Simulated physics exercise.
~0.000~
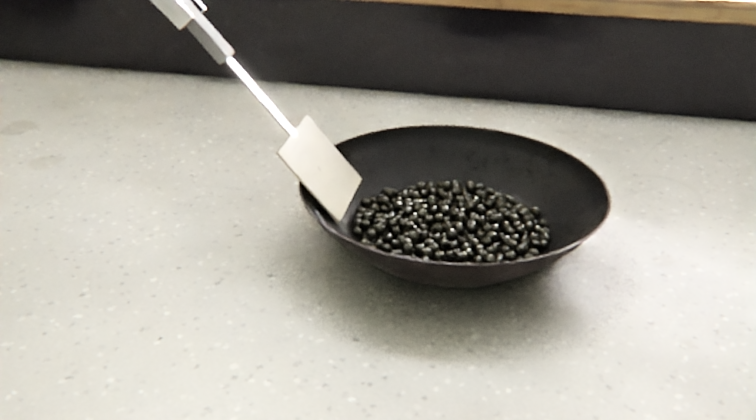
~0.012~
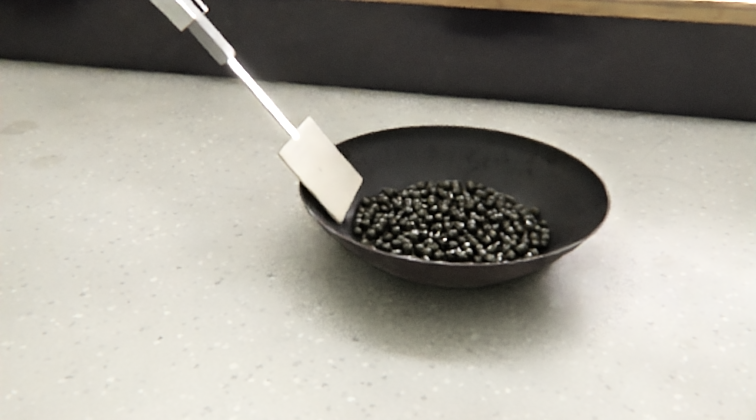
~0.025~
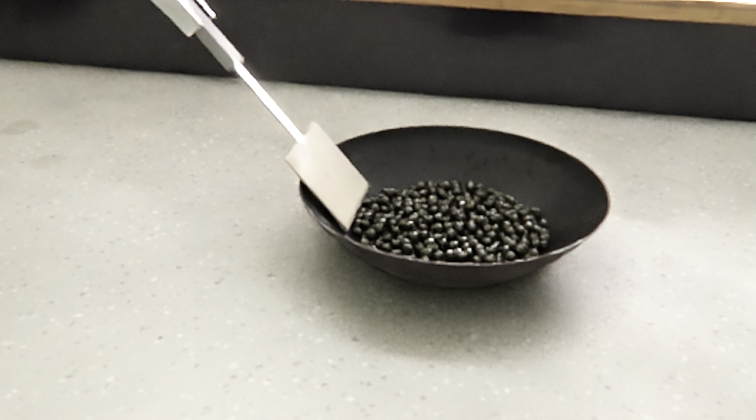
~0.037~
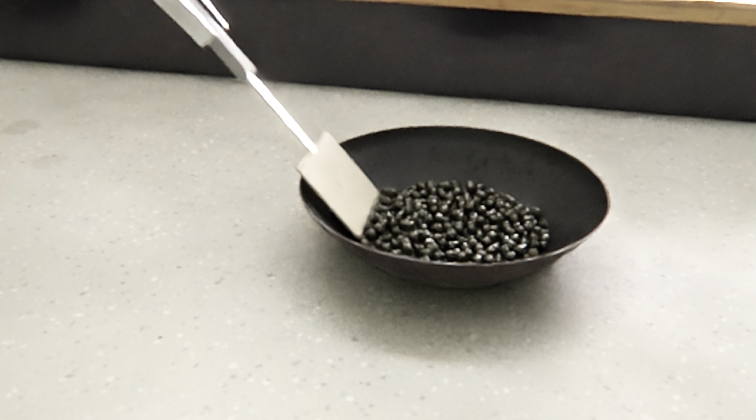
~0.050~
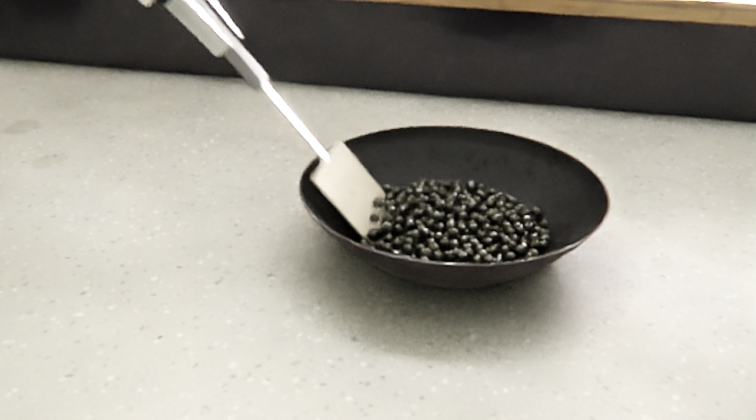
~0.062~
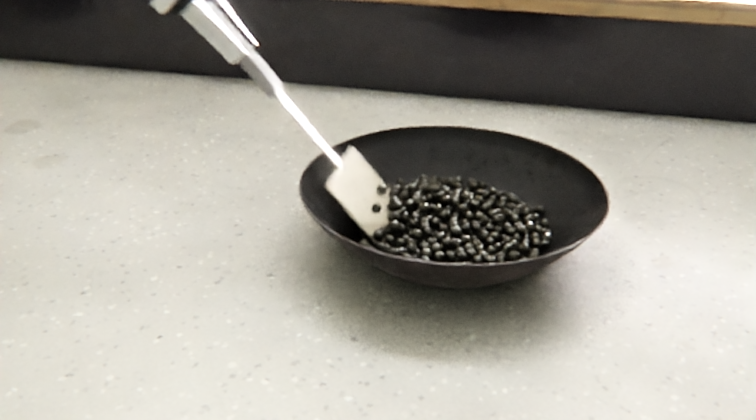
At first, a pale spatula held by a machine rests at the left inner side of a dark wok filled with small black beads. The spatula then slides a short way right and down into the heap's left edge, nudging it slightly, and a few beads show against its blade.
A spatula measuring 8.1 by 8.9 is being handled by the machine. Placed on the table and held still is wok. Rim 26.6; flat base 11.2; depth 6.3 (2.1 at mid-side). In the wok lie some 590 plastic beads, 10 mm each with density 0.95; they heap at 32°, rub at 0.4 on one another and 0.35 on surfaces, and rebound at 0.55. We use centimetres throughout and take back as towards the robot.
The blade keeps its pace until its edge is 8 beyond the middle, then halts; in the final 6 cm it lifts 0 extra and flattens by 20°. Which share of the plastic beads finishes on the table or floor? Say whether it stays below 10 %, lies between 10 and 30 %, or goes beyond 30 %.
It lies between 10 and 30 %.
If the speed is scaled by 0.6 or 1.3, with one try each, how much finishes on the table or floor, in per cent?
5 and 30 %.
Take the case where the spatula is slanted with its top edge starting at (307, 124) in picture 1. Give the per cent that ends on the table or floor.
25 percent or so.
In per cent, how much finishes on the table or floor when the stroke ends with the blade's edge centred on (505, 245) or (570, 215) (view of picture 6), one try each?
First try about 0 percent, second about 45 percent.
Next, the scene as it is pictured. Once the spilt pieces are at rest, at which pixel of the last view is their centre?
In the last view, it's around (691, 270).
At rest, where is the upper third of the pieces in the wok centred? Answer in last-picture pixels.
I'd put it close to (553, 215).
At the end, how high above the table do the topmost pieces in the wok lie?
Height at rest: Roughly 7.0 cm.
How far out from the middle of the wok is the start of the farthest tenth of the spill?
Distance from centre: Approx. 35 cm.
By 0.10 s, sloping 49°, highest piece 11 above the table; 586 in the wok.
By 0.15 s, sloping 43°, highest piece 15 above the table; 583 in the wok, 3 on the blade or in flight.
By 0.37 s, sloping 29°, highest piece 8 above the table; 487 in the wok, 60 on the table or floor, 39 on the blade or in flight.
By 1.42 s, sloping 29°, highest piece 6 above the table; 486 in the wok, 100 on the table or floor.
Final count, 486 in the wok, 100 on the table or floor. That is 17 % on the table or floor.
